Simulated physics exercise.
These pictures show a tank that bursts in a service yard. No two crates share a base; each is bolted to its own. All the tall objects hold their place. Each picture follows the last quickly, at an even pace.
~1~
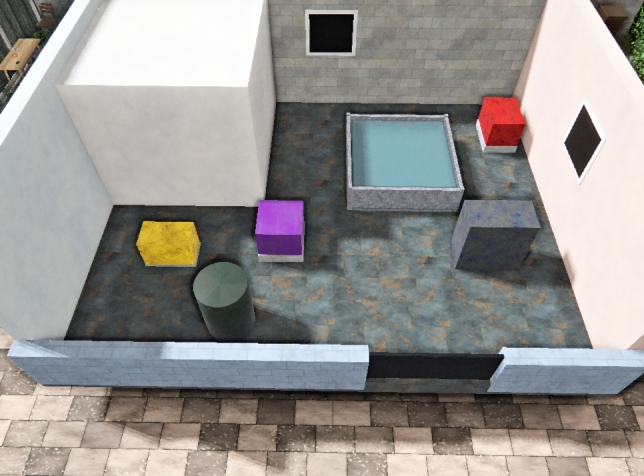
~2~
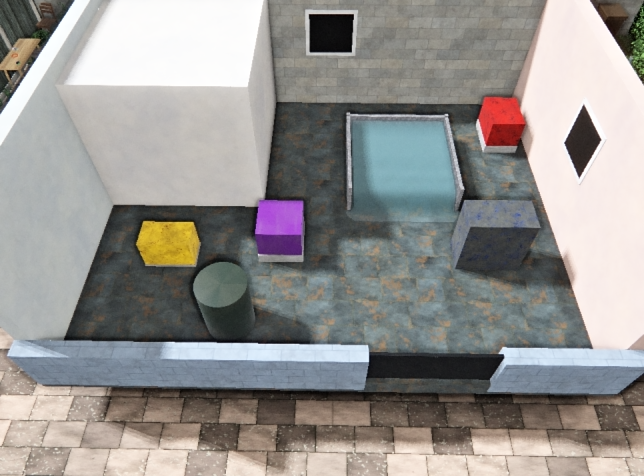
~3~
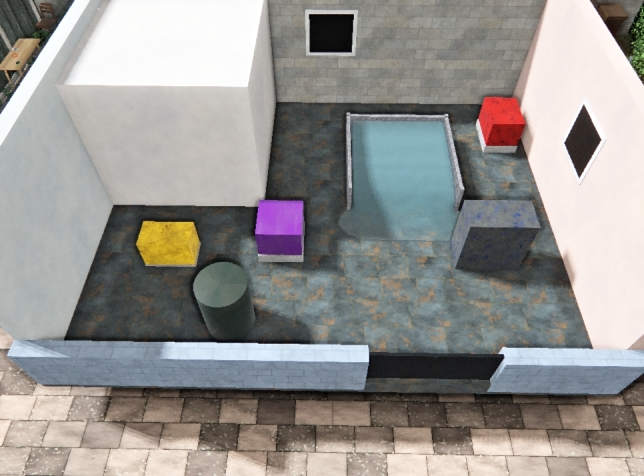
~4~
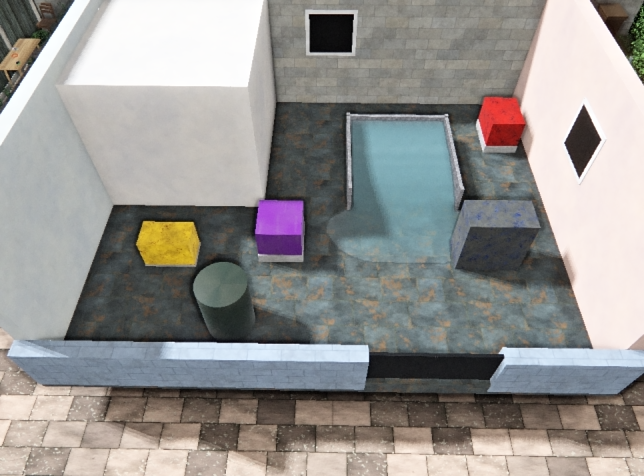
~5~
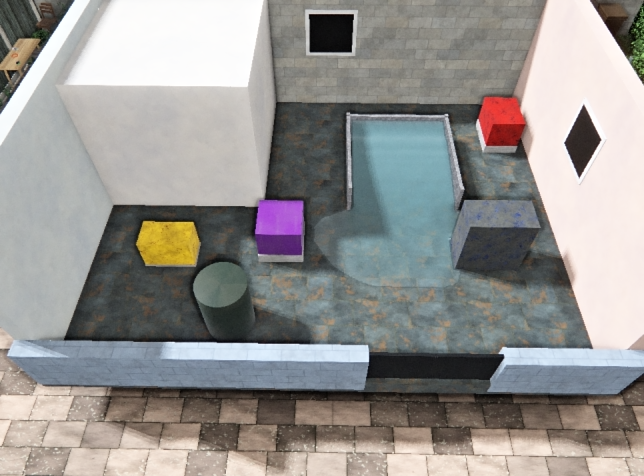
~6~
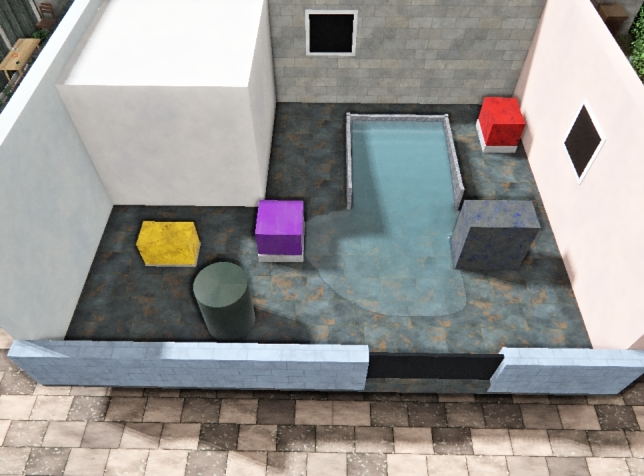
Water pours from the tank's open front and spreads across the yard floor between the crates.
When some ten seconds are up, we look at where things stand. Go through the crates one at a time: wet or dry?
The yellow crate has water on it afterwards. The red crate has no water on it afterwards. The purple crate has no water on it afterwards.
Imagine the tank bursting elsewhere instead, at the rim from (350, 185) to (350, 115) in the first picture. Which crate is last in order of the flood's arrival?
That would be the crate marked red.
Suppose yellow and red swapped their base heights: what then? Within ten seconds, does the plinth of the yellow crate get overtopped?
With the swap, the yellow crate avoids the flood.
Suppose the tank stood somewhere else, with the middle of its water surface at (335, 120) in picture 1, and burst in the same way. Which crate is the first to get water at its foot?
My pick is the crate marked purple.
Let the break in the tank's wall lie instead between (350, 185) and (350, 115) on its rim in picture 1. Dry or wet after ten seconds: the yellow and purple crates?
Yellow crate: Overtopped; purple crate: Overtopped.
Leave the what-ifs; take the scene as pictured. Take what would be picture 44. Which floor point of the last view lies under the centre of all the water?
About (369, 260).
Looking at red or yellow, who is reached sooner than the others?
That's the crate marked red.
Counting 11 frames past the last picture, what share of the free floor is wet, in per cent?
I reckon 35 per cent or so.
A moment on, water covers 30 % of the floor; the yellow crate not reached, the red crate not reached, the purple crate water round its plinth.
Next, water covers 35 % of the floor; the yellow crate not reached, the red crate not reached, the purple crate water round its plinth.
Then, water covers 50 % of the floor; the yellow crate not reached, the red crate water round its plinth, the purple crate water round its plinth.
Later, water covers 75 % of the floor; the yellow crate water round its plinth, the red crate water round its plinth, the purple crate water round its plinth.
In the end, water covers 100 % of the floor; the yellow crate was topped, the red crate stayed above the water, the purple crate stayed above the water.
